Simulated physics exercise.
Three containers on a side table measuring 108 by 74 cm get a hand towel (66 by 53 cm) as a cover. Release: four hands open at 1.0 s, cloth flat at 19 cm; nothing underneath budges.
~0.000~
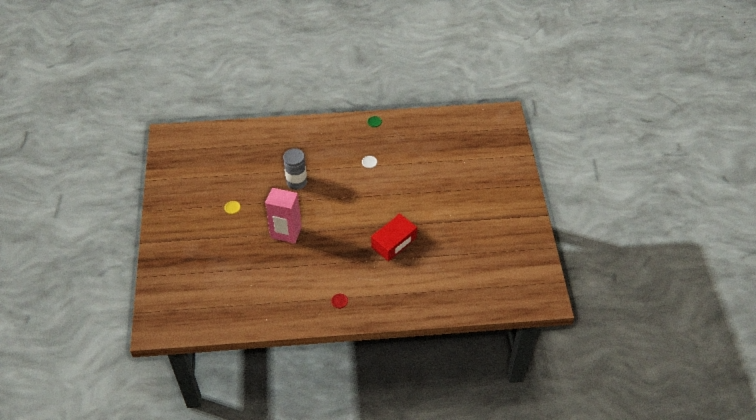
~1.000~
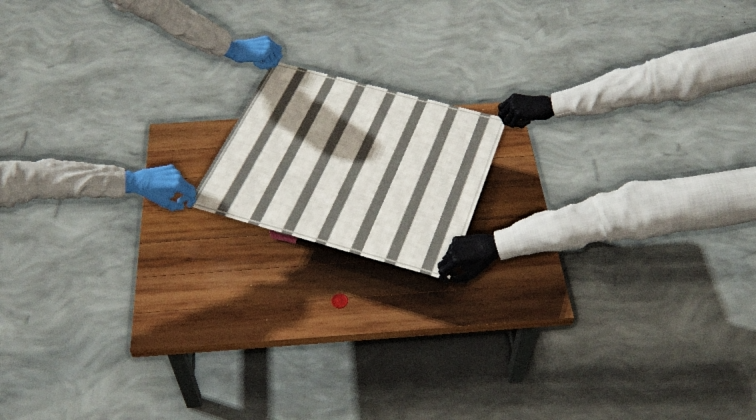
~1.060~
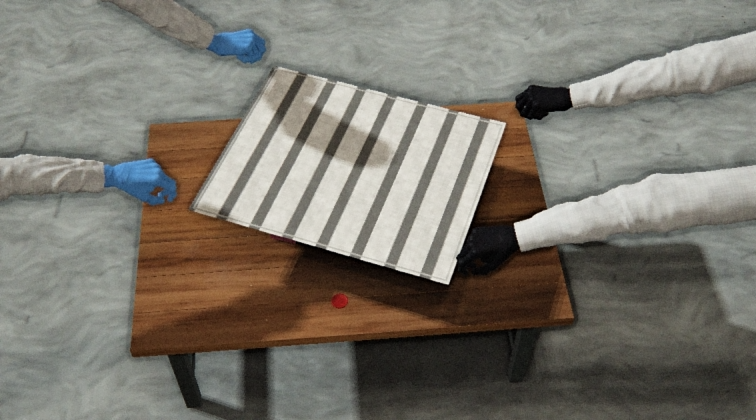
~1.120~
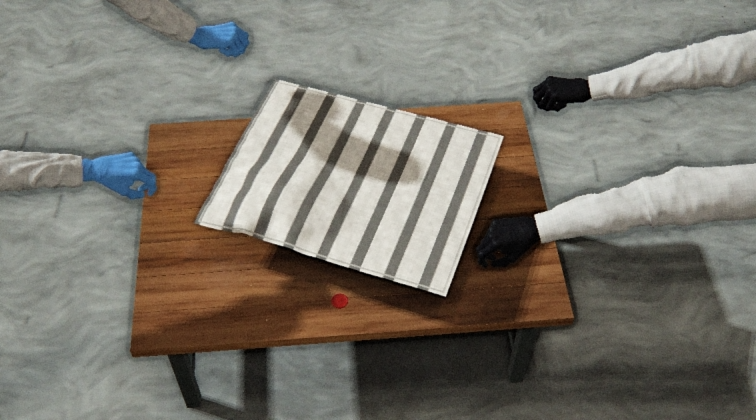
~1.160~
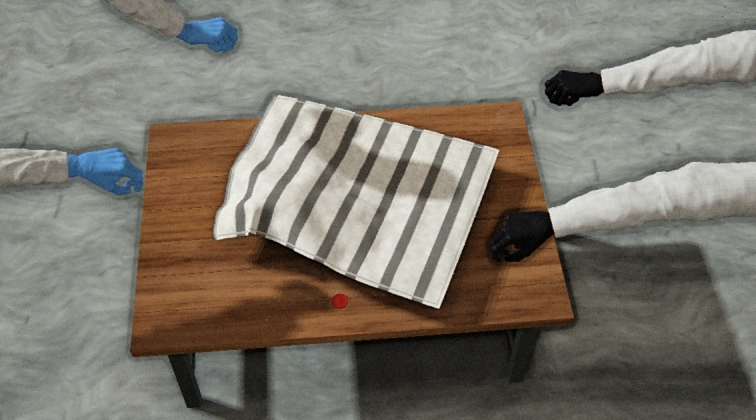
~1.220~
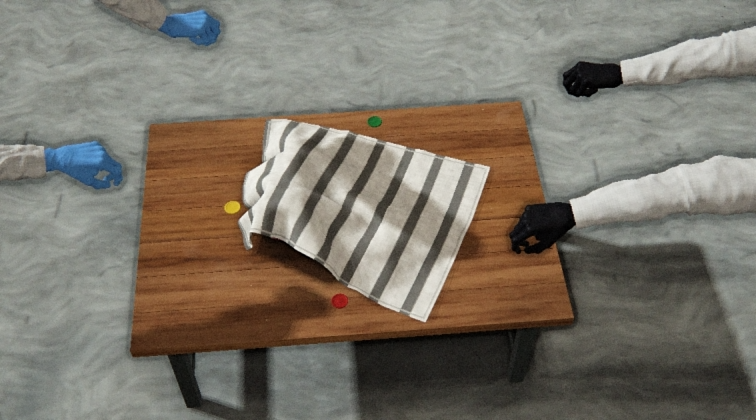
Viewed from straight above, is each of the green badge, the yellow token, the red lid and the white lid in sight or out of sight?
Green badge: In sight, yellow token: In sight, red lid: In sight, white lid: Out of sight.
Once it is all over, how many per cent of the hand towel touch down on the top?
I'd say close to 35 in a hundred.
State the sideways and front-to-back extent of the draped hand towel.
Roughly 64 cm across and 70 cm deep.
At 1.4 s, 35 % of it is down, spanning 64 by 70 cm, above white lid.
At 1.6 s, 35 % of it is down, spanning 65 by 70 cm, above white lid.
At 1.7 s, 35 % of it is down, spanning 63 by 70 cm, above white lid.
At 1.9 s, 35 % of it is down, spanning 63 by 70 cm, above white lid.
At 2.7 s, 35 % of it is down, spanning 63 by 70 cm, above white lid.
